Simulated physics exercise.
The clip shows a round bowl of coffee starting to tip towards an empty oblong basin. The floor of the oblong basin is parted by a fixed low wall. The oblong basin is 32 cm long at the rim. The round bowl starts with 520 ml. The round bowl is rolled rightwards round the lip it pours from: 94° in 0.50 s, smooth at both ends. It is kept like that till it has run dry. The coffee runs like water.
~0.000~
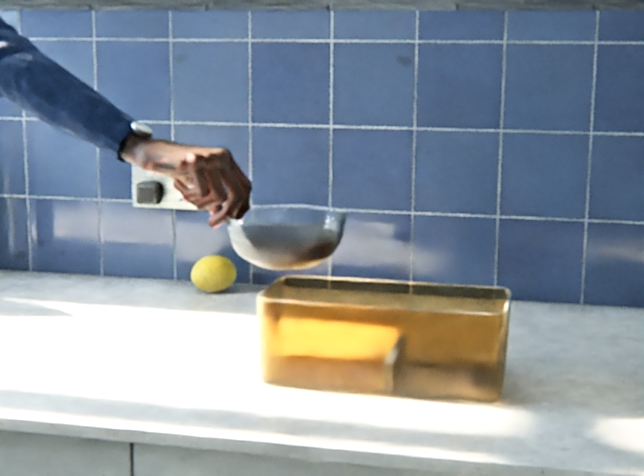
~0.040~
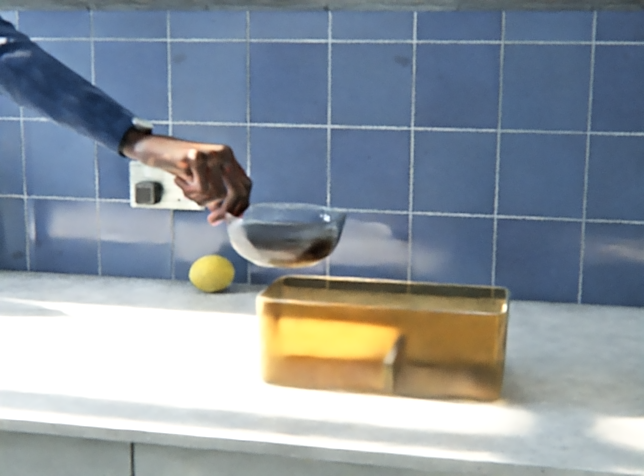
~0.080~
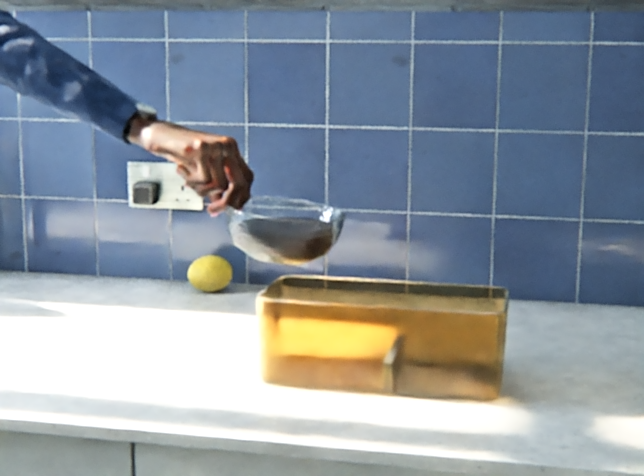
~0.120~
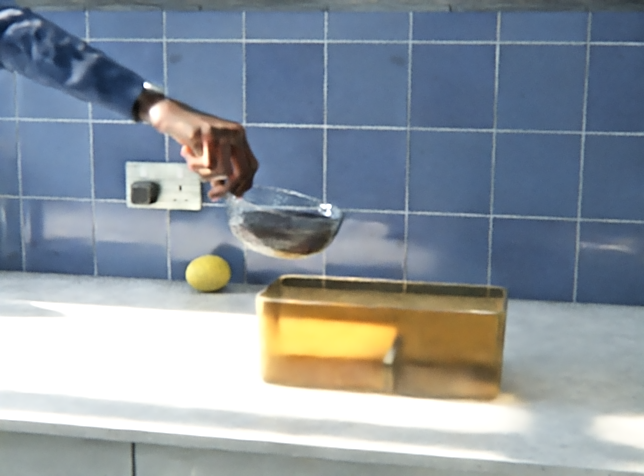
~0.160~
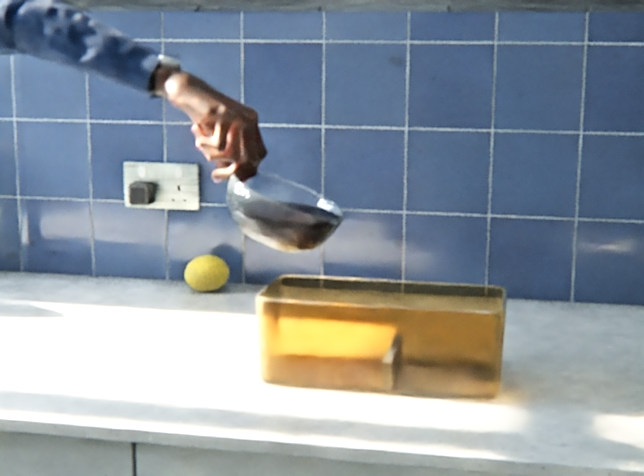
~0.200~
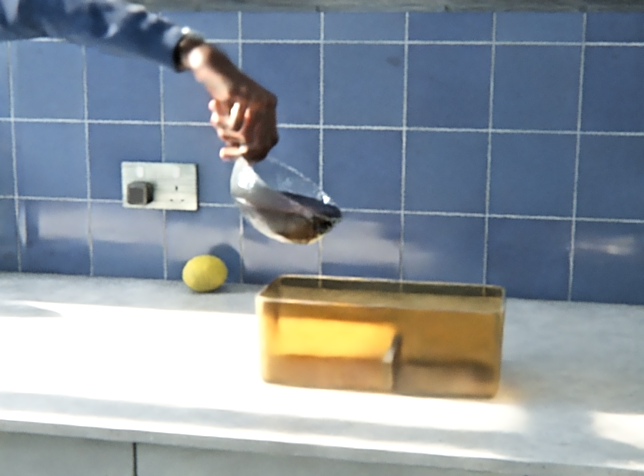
Hand in a blue sleeve tilting a clear round bowl of dark liquid rightwards above an amber oblong basin on a counter.
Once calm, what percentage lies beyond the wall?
About 64 per cent.
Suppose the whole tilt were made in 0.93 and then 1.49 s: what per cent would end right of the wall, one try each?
In turn about 85 and 75 per cent.
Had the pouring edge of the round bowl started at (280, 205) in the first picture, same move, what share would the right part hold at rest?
In that case some 10 per cent.
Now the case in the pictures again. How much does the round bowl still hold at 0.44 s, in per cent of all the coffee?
Some 28 per cent.
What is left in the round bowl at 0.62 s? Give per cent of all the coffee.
About 1 per cent.
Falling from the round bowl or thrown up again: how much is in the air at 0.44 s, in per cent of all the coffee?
Near 64 in a hundred.
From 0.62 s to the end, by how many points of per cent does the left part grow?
Some 26 per cent.
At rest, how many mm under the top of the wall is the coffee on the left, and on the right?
Left about 30 mm, right about 18 mm.
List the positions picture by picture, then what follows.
In the first picture, it leans 0°; its right rim is at (344, 219); the coffee meets the walls at (235, 229) and (340, 234); the oblong basin's rim runs from (270, 288) to (509, 303); the wall's top is at (396, 350).
In the second picture, it leans 1°; its right rim is at (343, 219); the coffee meets the walls at (234, 228) and (340, 233).
In the third picture, it leans 6°; its right rim is at (343, 219); the coffee meets the walls at (234, 223) and (339, 229).
In the fourth picture, it leans 13°; its right rim is at (342, 219); the coffee meets the walls at (233, 215) and (339, 223).
In the fifth picture, it leans 22°; its right rim is at (341, 219); the coffee meets the walls at (234, 203) and (339, 217).
In the sixth picture, it leans 32°; its right rim is at (340, 219); the coffee meets the walls at (238, 189) and (339, 210).
Then, 0.44 s in, the tilt is 91° and 29 per cent is still to pour, 5 is left of the wall and 2 right of it.
Then, 0.62 s in, the tilt is 94° and 1 per cent is still to pour, 5 is left of the wall and 85 right of it.
Then, 0.80 s in, the tilt is 94° and 0 per cent is still to pour, 19 is left of the wall and 60 right of it.
Then, 1.00 s in, the tilt is 94° and 0 per cent is still to pour, 30 is left of the wall and 64 right of it.
Finally, 31 per cent lies left of the wall, 64 right of it and 5 outside.
